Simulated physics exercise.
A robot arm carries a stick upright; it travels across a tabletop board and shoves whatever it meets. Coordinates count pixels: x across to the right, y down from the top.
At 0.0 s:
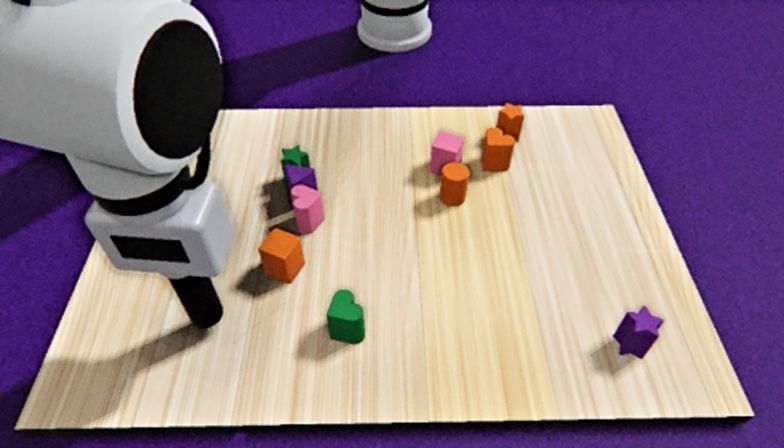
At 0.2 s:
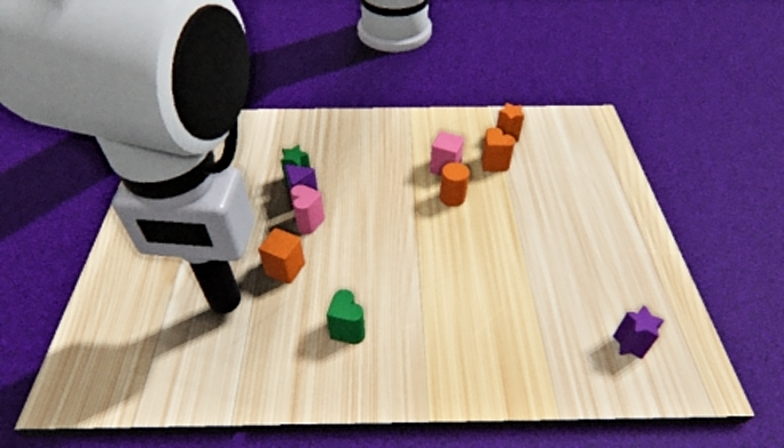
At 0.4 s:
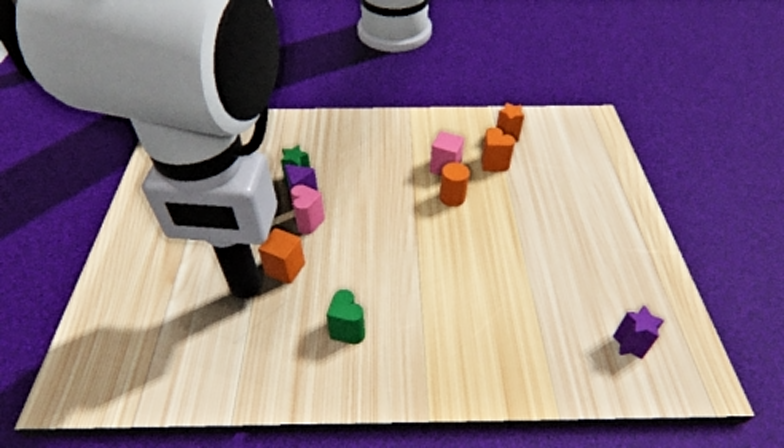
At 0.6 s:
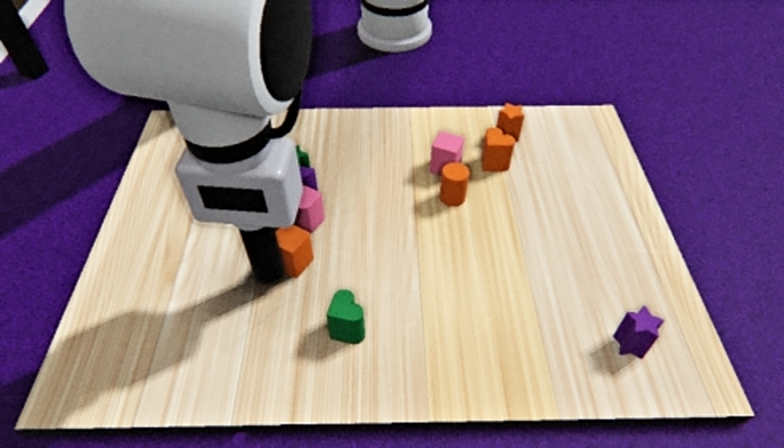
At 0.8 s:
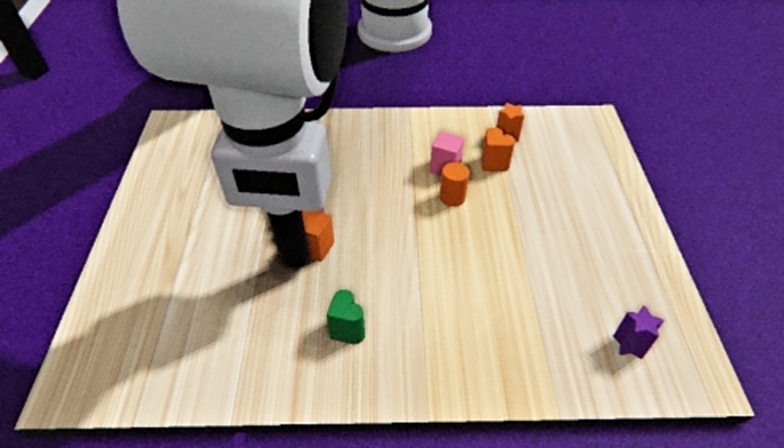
The clip opens on a wooden board with scattered colourful blocks, a robot arm holding a black stick at the left. The arm moves the stick rightward and slightly up the board to the orange block, then pushes that block up and right while covering the pink heart-shaped block from view.
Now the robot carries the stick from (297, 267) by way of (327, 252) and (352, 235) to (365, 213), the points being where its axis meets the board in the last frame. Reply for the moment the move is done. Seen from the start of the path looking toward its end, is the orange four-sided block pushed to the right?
No, it doesn't check out.
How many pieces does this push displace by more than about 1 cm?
Most likely one.
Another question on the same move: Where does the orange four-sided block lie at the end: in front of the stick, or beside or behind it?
I believe the orange four-sided block keeps its place ahead of the stick.
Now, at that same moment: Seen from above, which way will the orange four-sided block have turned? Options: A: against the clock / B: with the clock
My pick is A.
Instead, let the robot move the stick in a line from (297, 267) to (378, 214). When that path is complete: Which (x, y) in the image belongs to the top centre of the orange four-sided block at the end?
Most likely (378, 167).
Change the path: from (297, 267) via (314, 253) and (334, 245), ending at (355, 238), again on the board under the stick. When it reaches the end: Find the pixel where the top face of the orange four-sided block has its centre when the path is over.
At the end it should sit near (357, 190).
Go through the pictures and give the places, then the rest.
The first picture shows stick's lower end (208, 316); pink heart-shaped block (304, 196); orange four-sided block (279, 243).
The second picture shows stick (226, 302); blocks still.
The third picture shows stick (246, 287); blocks still.
The fourth picture shows stick (269, 272); orange four-sided block (288, 237).
The fifth picture shows stick (295, 257); pink heart-shaped block hidden; orange four-sided block (311, 221).
The first path, step by step. One third of the way, stick (325, 242); orange four-sided block (337, 204), turned 15° anticlockwise.
Two thirds of the way, stick (352, 225); orange four-sided block (354, 187), turned 35° anticlockwise.
At the end, stick (365, 203); pink heart-shaped block still; orange four-sided block (364, 166), turned 40° anticlockwise.
